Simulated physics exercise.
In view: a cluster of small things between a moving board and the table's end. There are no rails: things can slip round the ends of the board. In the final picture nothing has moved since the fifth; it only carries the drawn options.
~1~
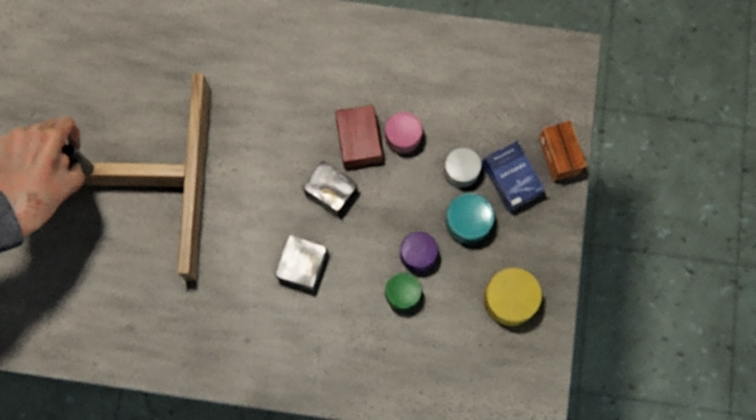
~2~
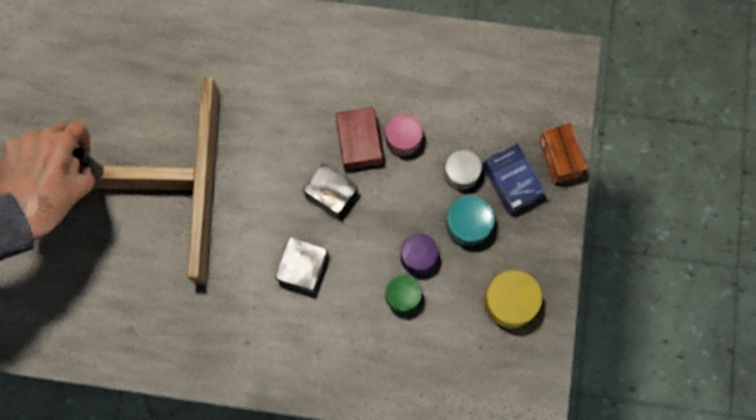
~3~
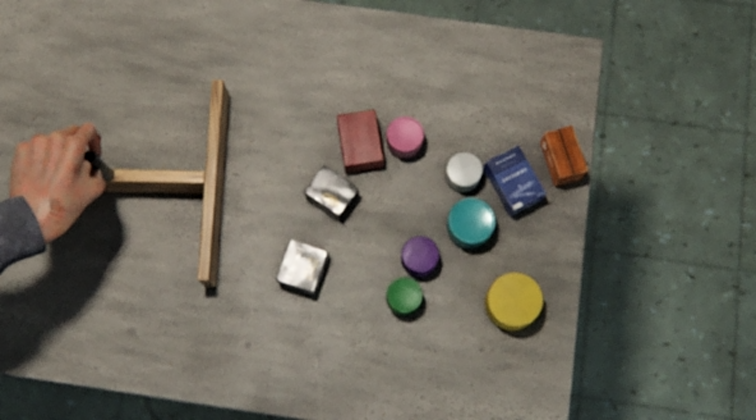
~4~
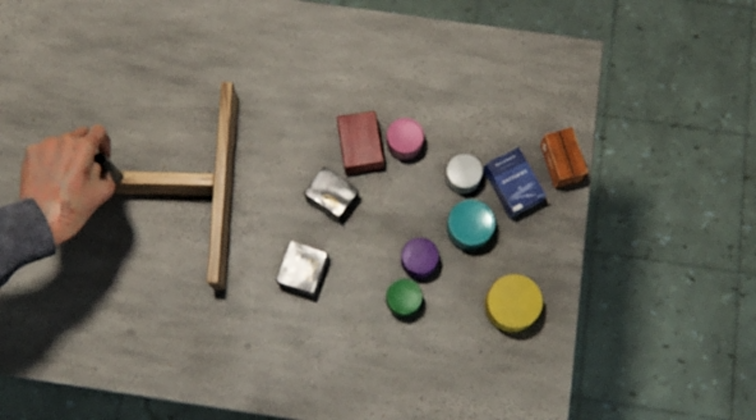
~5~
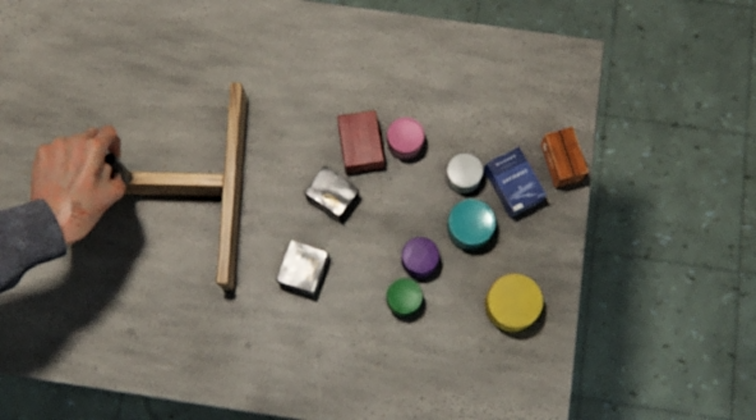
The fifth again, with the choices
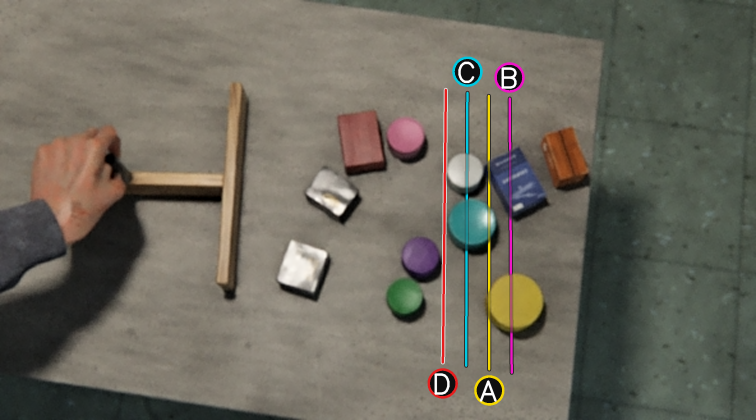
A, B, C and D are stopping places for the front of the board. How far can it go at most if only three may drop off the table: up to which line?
It can go as far as B.
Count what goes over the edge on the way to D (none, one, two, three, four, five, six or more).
By then, none.
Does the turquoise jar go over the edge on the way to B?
No.
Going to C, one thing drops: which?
The orange box.
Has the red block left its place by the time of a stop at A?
Yes.
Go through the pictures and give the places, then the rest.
In the first frame, black packet (330, 189); orange box (562, 151); blue box (513, 176).
In the second frame, board (200, 174); pink tub (404, 136).
In the third frame, board (211, 177); purple tin (420, 257).
In the fourth frame, board (220, 180); yellow tin (513, 303).
In the fifth frame, board (229, 180); green jar (404, 298); turquoise jar (471, 225); black packet (332, 194).
On the marked copy, A at (489, 227); B at (511, 230); C at (467, 224); D at (445, 221).
Following B. Soon after the start, board (329, 194); grey packet (354, 273); black packet (362, 192).
Later, board (431, 209); orange box (569, 158); yellow tin (539, 304).
In the end, board (511, 220); orange box over the edge; yellow tin over the edge; three fallen.
As for the rest, A is within the limit but short; C is within the limit but short; D is within the limit but short.
